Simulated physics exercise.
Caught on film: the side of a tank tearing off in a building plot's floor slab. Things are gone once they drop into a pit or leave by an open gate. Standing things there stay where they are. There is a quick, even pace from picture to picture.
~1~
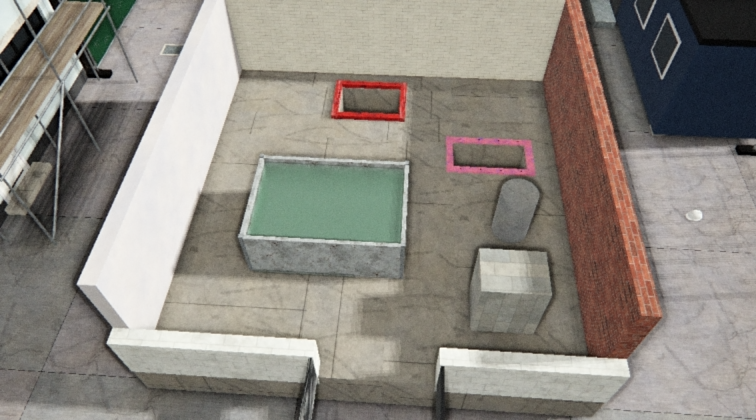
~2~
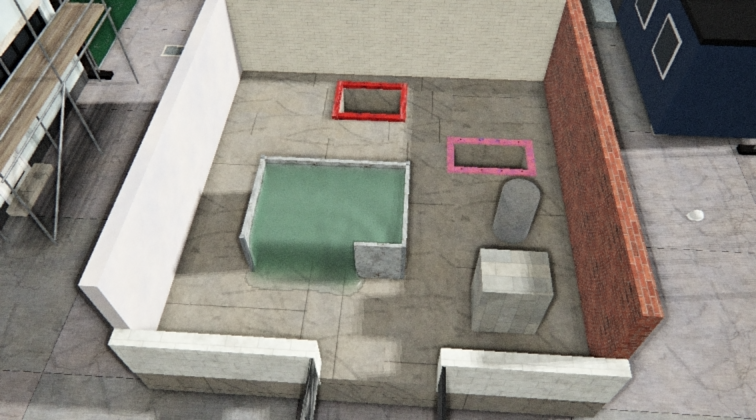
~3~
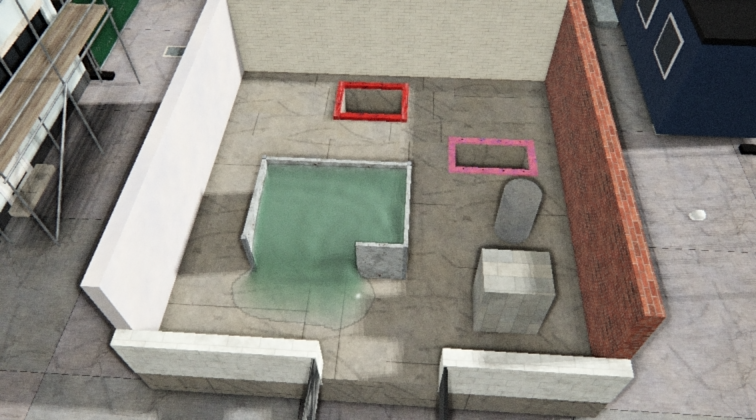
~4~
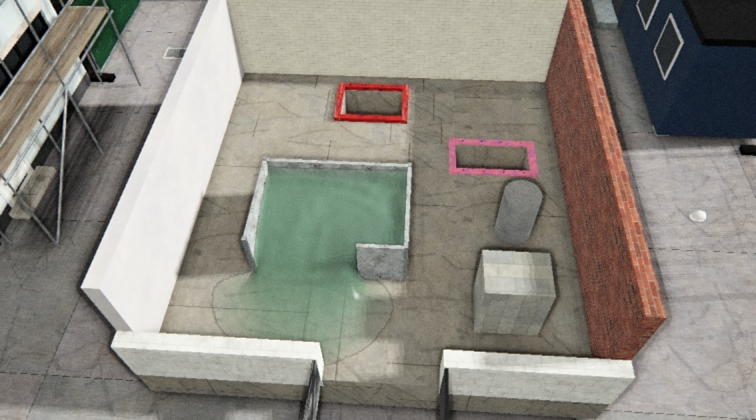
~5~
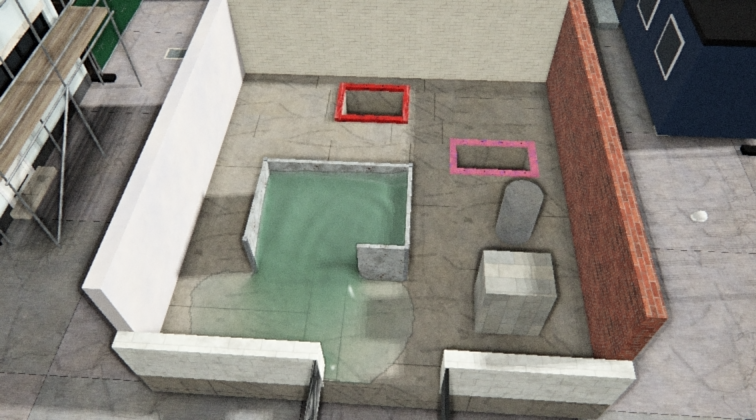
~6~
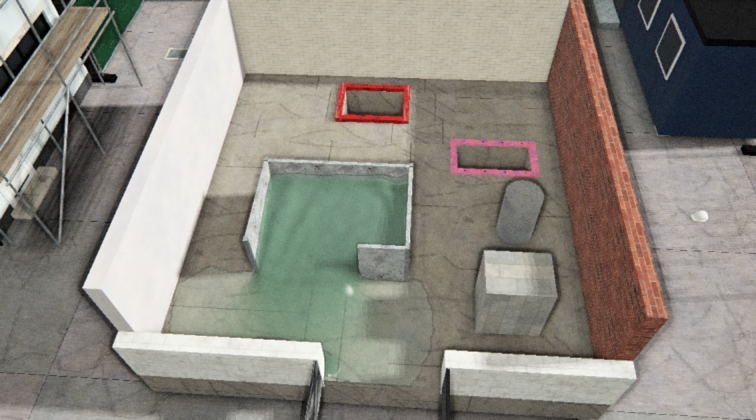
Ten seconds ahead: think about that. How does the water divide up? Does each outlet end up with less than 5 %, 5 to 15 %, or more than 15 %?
As I see it, the gate takes in a considerable amount - past fifteen per cent; the red pit takes in a trifling amount - short of five per cent; the pink pit takes in a trifling amount - short of five per cent.
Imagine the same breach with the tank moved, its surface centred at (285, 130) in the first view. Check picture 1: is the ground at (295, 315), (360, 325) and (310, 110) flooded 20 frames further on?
In sequence: Inundated, next inundated, then unflooded.
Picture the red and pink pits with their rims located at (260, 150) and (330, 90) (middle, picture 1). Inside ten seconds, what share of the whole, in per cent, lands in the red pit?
The red pit receives 15 per cent.
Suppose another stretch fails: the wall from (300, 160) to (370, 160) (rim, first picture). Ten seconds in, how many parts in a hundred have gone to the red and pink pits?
Red takes 25 in a hundred, pink takes 4 in a hundred.
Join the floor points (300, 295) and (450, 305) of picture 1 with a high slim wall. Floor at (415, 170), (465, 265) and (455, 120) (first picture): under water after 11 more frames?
The first location is not reached, the second is soaked through, and the third is not reached.
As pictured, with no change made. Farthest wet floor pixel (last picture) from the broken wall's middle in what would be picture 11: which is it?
The farthest wet spot is near (506, 374).
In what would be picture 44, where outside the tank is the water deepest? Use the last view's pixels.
Somewhere near (240, 92), I think.
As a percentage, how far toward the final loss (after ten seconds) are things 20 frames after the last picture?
About 60 per cent.
A moment on, water covers 15 % of the floor; the gate 6 %, the red pit 0 %, the pink pit 0 %.
Next, water covers 30 % of the floor; the gate 12 %, the red pit 0 %, the pink pit 0 %.
Then, water covers 55 % of the floor; the gate 18 %, the red pit 0 %, the pink pit 0 %.
Later, water covers 80 % of the floor; the gate 24 %, the red pit 1 %, the pink pit 0 %.
In the end, water covers 95 % of the floor; the gate 27 %, the red pit 2 %, the pink pit 1 %.
